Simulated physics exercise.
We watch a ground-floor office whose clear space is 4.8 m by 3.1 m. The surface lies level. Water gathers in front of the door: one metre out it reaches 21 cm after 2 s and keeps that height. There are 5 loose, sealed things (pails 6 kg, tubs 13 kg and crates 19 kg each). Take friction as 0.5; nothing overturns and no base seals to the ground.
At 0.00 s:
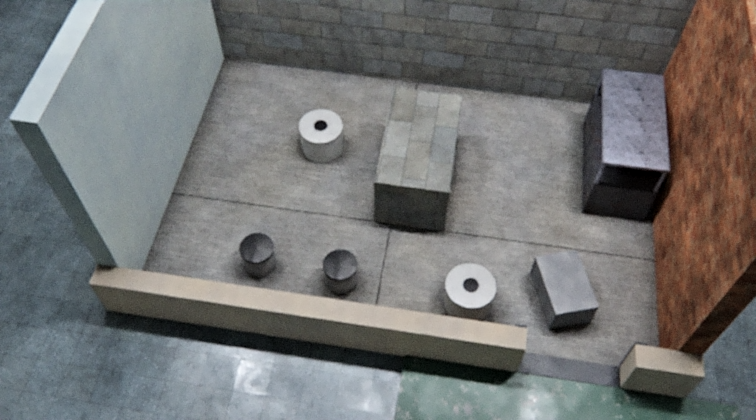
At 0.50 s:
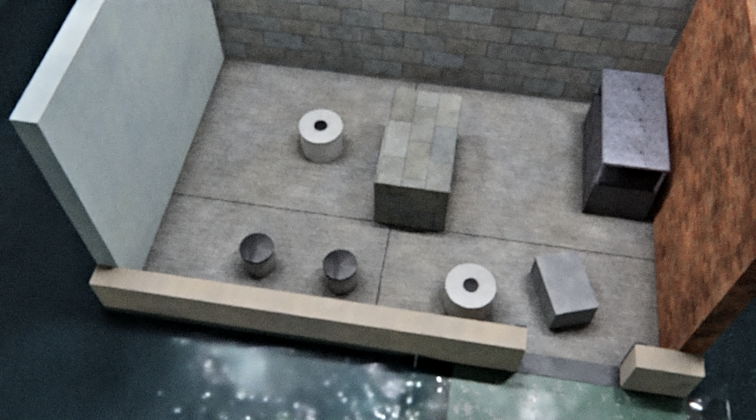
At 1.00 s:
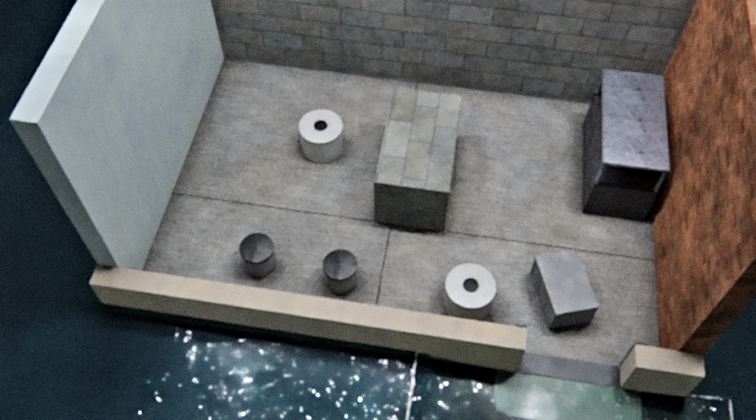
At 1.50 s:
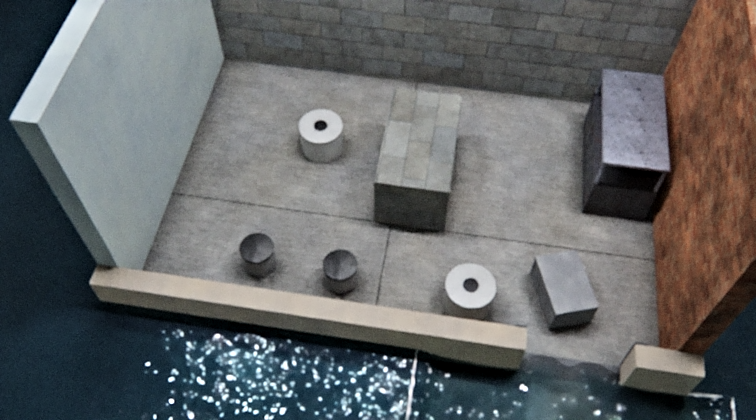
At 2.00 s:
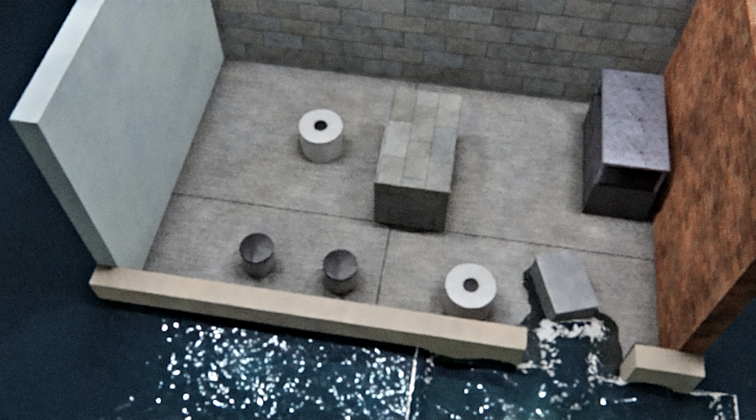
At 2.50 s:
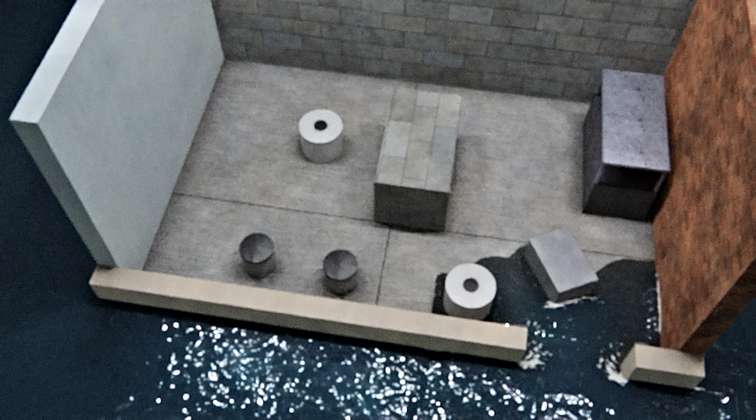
In a small walled room seen from above, dark water rose outside the low front wall, then poured through the gap at the right, spread across the floor and nudged a grey block slightly.
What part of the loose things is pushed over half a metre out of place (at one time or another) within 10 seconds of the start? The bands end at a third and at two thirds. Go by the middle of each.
Share: Not even a third.
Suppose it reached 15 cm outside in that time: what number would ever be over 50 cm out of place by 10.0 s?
In that case 1 of them.
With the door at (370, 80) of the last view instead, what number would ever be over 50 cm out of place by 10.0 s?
Then 3.
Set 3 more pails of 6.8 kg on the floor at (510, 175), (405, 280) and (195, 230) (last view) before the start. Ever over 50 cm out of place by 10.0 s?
In turn: Past it, under, under.
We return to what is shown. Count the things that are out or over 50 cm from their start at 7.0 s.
By then 1.
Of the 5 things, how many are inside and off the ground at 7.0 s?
At that moment 1.
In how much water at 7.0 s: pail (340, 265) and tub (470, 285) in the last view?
Roughly 2 and 4 cm.
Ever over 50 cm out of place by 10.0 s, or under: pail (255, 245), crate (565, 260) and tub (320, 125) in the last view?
In turn: Short of it, past it, less.
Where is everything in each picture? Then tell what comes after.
The first frame shows a crate at (567, 281), on the bottom; a pail at (340, 264), on the bottom; water covers 0.0 m2; 0 of 5 have shifted.
The second frame shows a crate at (567, 281) rests on the ground; a pail at (340, 264) rests on the ground; 0.0 m2 under water; 0 of 5 have shifted.
The third frame shows a crate at (567, 281) rests on the ground; a pail at (340, 264), on the bottom; 0.0 m2 under water; 0 of 5 have shifted.
The fourth frame shows a crate at (567, 281) rests on the ground; a pail at (340, 264) rests on the ground; 0.0 m2 under water; 0 of 5 have shifted.
The fifth frame shows a crate at (566, 281) rests on the ground; a pail at (340, 264), on the bottom; water covers 0.3 m2; 0 of 5 have shifted.
The sixth frame shows a crate at (563, 259) rests on the ground, 23 cm from its start; a pail at (340, 264), on the bottom; water covers 1.3 m2; 1 of 5 have shifted.
After 3.5 s 1 of 5 are over 50 cm from their spots; 0 afloat.
After 4.5 s 1 of 5 are over 50 cm from their spots; 0 afloat.
After 7.0 s 1 of 5 are over 50 cm from their spots; 1 afloat.
After 10.0 s 1 of 5 are over 50 cm from their spots, and 1 have been at some point; 0 afloat.
